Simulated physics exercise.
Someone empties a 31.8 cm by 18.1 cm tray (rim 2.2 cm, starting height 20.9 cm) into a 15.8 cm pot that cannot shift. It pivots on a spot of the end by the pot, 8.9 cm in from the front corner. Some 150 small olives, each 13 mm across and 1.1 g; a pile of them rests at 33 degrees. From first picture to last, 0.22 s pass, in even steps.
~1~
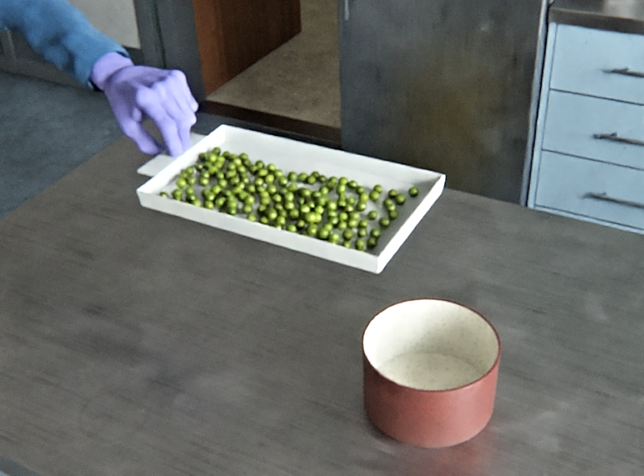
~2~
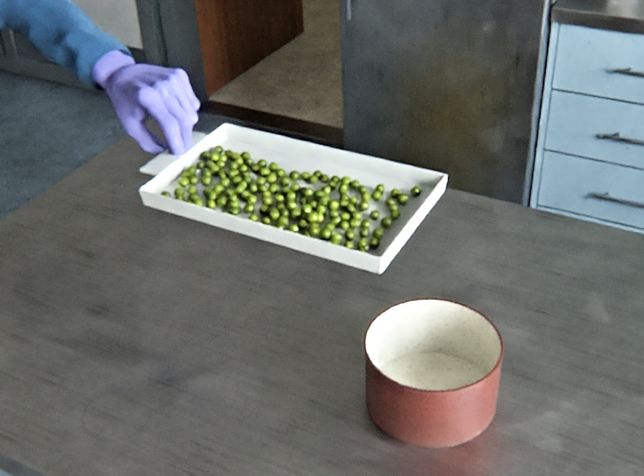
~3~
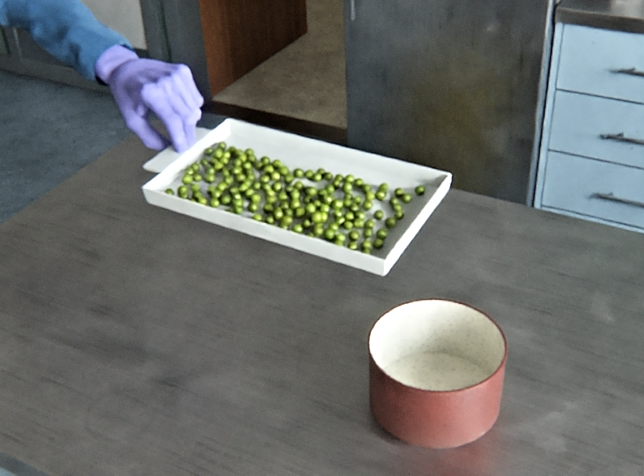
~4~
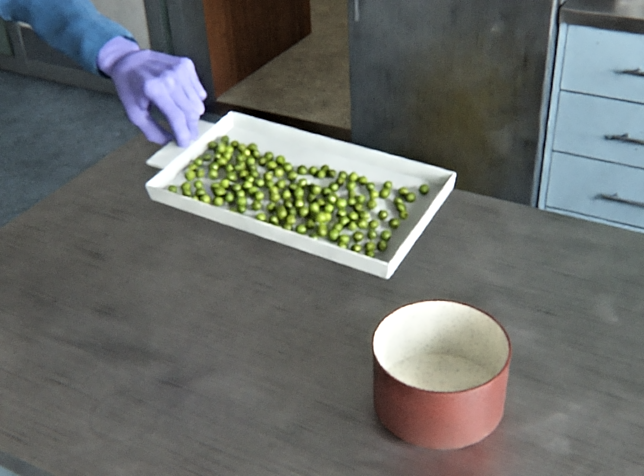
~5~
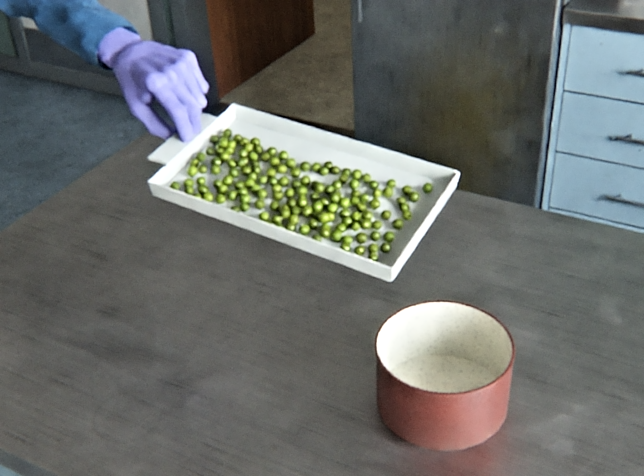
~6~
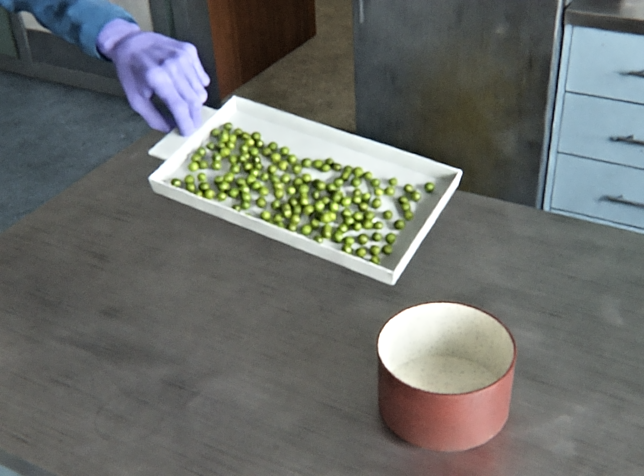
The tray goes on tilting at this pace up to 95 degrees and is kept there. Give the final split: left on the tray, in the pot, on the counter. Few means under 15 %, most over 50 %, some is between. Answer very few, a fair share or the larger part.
Left on the tray: Very few; in the pot: A fair share; on the counter: The larger part.
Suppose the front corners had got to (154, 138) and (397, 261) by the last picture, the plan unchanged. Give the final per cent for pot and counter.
Pot 65, counter 35.
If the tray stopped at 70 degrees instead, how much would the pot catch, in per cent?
In that case some 0 per cent.
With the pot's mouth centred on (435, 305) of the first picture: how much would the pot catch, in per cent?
About 5 per cent.
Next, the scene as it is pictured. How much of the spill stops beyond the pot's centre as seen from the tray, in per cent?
About 10 per cent.
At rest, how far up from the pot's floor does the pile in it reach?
About 2.0 cm.
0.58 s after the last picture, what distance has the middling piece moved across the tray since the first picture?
Roughly 4 cm.
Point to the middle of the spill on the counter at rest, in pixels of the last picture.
Near (326, 433).
Then, 0.58 s after the last picture, tilt 51 degrees; the tray holds 100 %, the pot 0 %.
Then, 0.96 s after the last picture, tilt 77 degrees; the tray holds 100 %, the pot 0 %.
Then, 1.44 s after the last picture, tilt 95 degrees; the tray holds 35 %, the pot 5 %.
In the end, tray 0 %, pot 30 %, counter 65 %.
